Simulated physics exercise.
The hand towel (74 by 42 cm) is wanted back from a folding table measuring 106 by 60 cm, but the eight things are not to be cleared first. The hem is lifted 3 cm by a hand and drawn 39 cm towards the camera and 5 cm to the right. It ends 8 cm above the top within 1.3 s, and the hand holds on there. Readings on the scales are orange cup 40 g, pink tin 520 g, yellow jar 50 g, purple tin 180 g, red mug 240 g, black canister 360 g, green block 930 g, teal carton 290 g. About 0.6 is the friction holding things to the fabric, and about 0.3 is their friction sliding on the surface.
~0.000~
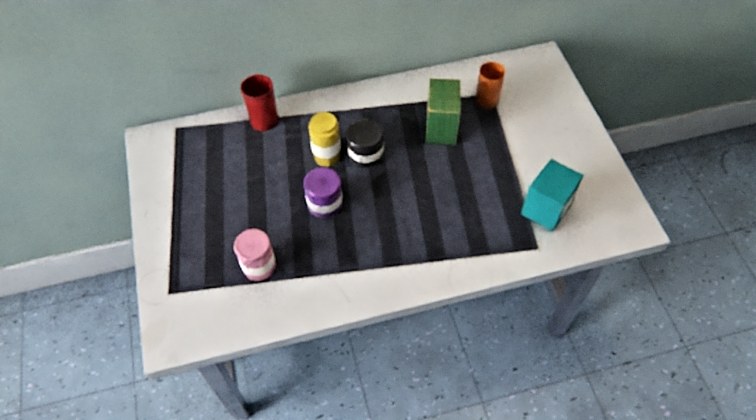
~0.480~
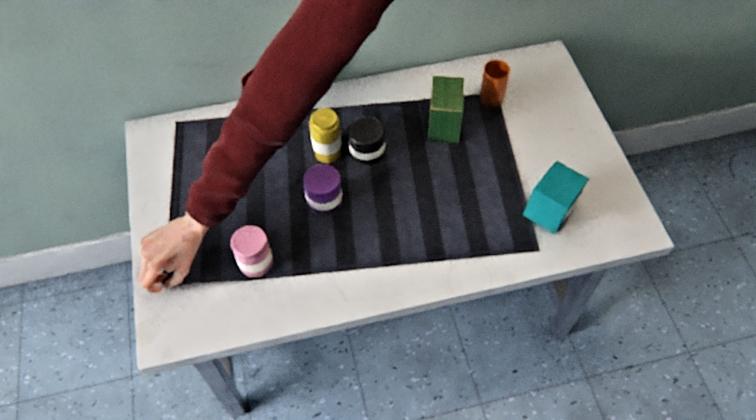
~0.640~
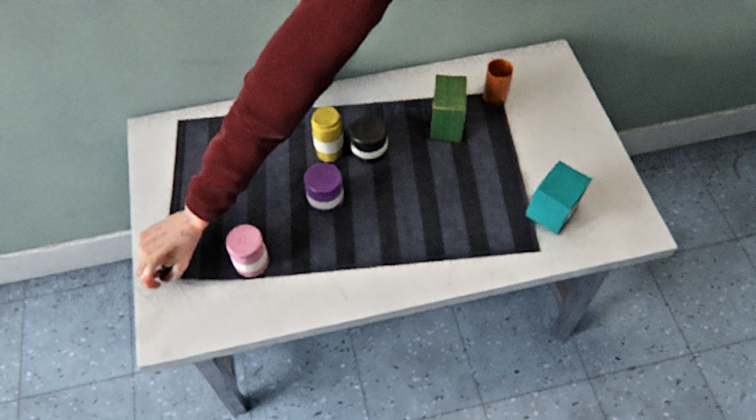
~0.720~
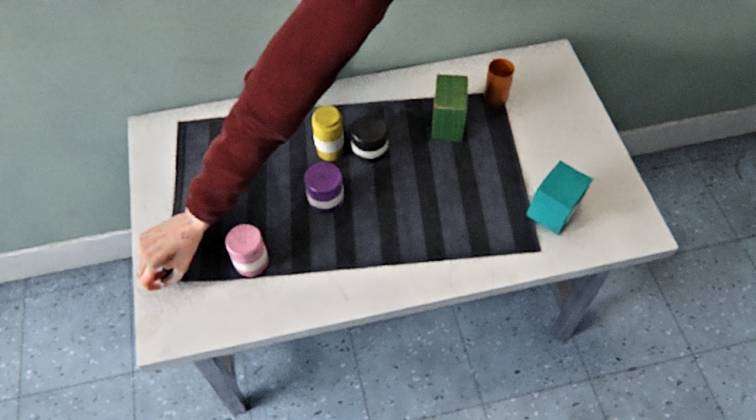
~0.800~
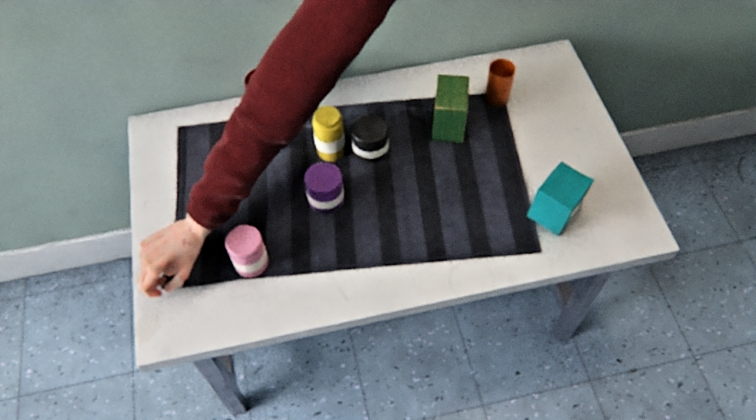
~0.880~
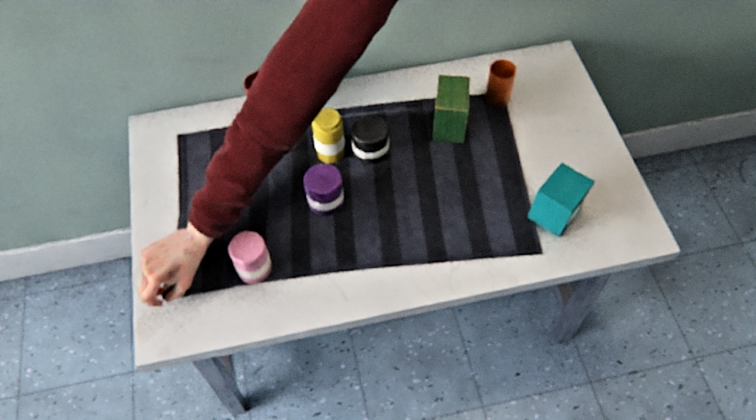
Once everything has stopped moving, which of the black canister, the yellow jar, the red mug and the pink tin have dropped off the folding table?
The black canister is still on it, the yellow jar is still on it, the red mug is still on it, the pink tin has dropped off.
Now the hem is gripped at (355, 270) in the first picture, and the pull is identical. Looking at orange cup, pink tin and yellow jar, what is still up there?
Done that way, the orange cup holds its spot, the pink tin ends up off the top, and the yellow jar ends up off the top.
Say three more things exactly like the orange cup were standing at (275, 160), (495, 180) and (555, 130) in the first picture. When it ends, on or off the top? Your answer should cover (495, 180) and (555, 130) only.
Log, listed order - kept / kept.
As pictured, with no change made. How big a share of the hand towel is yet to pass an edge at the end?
Some 70 per cent of it.
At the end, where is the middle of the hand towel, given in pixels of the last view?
Roughly at (325, 284) in the last picture.
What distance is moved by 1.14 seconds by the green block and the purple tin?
Estimate: Green block near 4 cm, purple tin near 6 cm.
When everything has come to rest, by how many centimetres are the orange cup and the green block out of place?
Orange cup 20 cm, green block 20 cm.
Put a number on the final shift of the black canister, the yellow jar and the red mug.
For the black canister it is 25 cm, for the yellow jar 35 cm and for the red mug 6 cm.
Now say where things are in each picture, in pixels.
In the first frame, shows, black canister (365, 133); yellow jar (323, 122); red mug (257, 86); pink tin (252, 244); hand towel corners (169, 294) (176, 128) (538, 249).
In the second frame, shows, hand towel corners (176, 122) (539, 251); grip (162, 286).
In the third frame, shows, pink tin (244, 240); hand towel corners (178, 120) (540, 251); grip (161, 281).
In the fourth frame, shows, hand towel corners (178, 122) (541, 252); grip (161, 283).
In the fifth frame, shows, red mug (261, 80); hand towel corners (178, 127) (542, 253); grip (162, 289).
In the sixth frame, shows, black canister (370, 129); yellow jar (327, 118); red mug (260, 83); pink tin (247, 246); hand towel corners (177, 135) (543, 254); grip (163, 299).
After 1.1 s, 100 % of the hand towel is still over the top; pink tin 10 cm off its start, yellow jar 8 cm off its start, red mug 6 cm off its start.
After 1.4 s, 90 % of the hand towel is still over the top; pink tin 25 cm off its start, yellow jar 22 cm off its start, black canister 15 cm off its start.
After 1.7 s, 75 % of the hand towel is still over the top; pink tin over the edge, yellow jar 30 cm off its start at (295, 244), black canister 23 cm off its start at (329, 217).
After 1.9 s, 70 % of the hand towel is still over the top; pink tin over the edge, yellow jar 34 cm off its start, black canister 26 cm off its start.
After 3.5 s, 70 % of the hand towel is still over the top; pink tin over the edge, yellow jar 35 cm off its start at (287, 267), black canister 27 cm off its start at (322, 234), red mug 6 cm off its start at (254, 99).
